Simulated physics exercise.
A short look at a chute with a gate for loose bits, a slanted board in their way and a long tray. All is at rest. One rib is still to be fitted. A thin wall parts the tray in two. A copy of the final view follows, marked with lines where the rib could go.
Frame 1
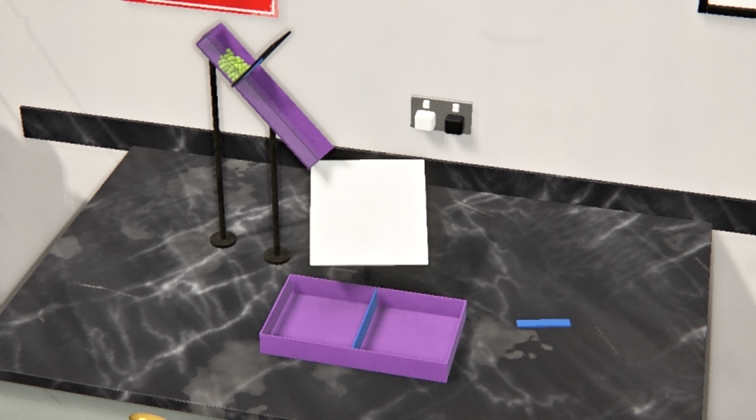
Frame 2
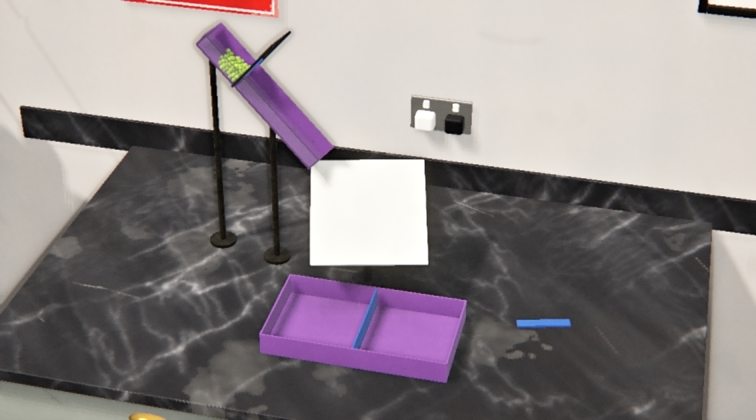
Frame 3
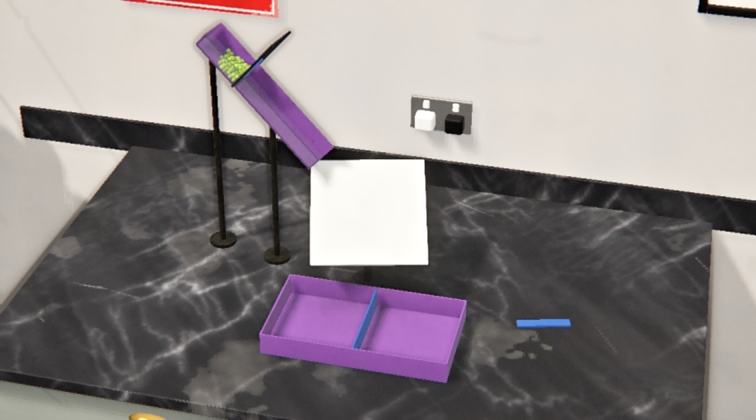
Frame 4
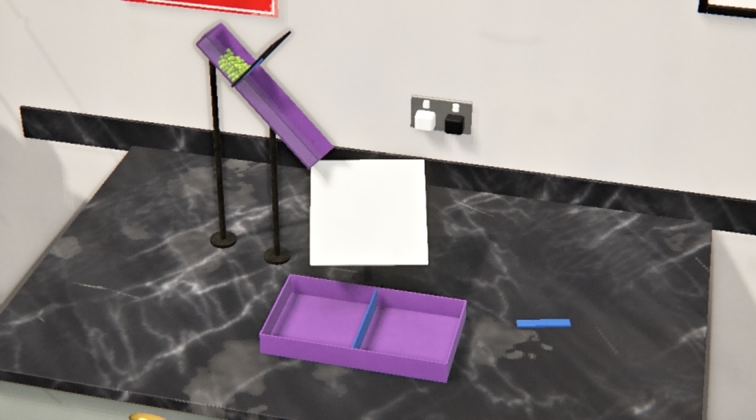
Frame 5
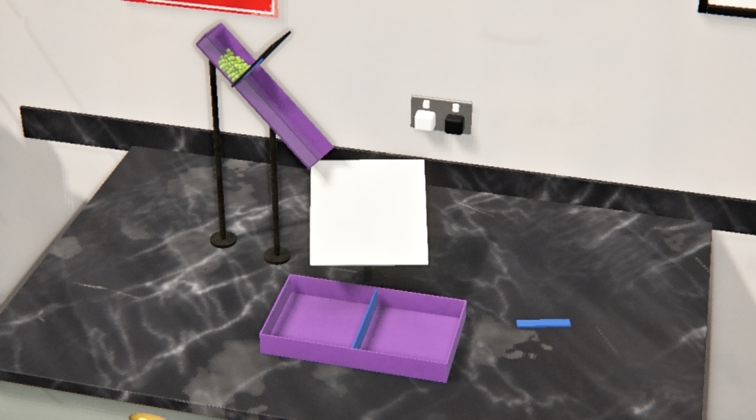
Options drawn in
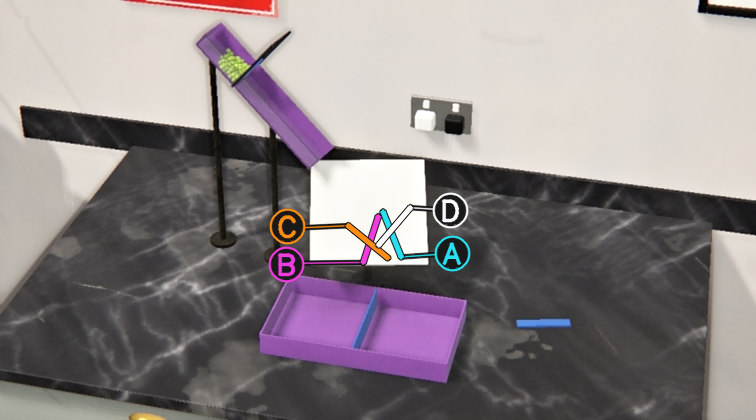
To begin with, green bits sit behind a dark gate near the top of a sloping purple chute on two black stands, with a white board below its lower end. A purple tray split by a blue divider rests in front, a blue strip to its right, and nothing visibly moves throughout.
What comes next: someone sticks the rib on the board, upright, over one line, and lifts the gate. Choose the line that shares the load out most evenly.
Line D.
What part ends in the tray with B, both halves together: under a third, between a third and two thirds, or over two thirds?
It is over two thirds.
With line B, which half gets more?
Left.
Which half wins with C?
The right half.
On the marked copy, line A from (383, 211) to (401, 256); line B from (378, 216) to (363, 262); line C from (348, 225) to (387, 257); line D from (410, 207) to (378, 245).
Choosing A, of what is caught, a small part in the left half, nearly all in the right.
Choosing B, of what is caught, most in the left half, a small part in the right.
Choosing C, of what is caught, a small part in the left half, nearly all in the right.
Choosing D, of what is caught, about half in the left half, about half in the right.
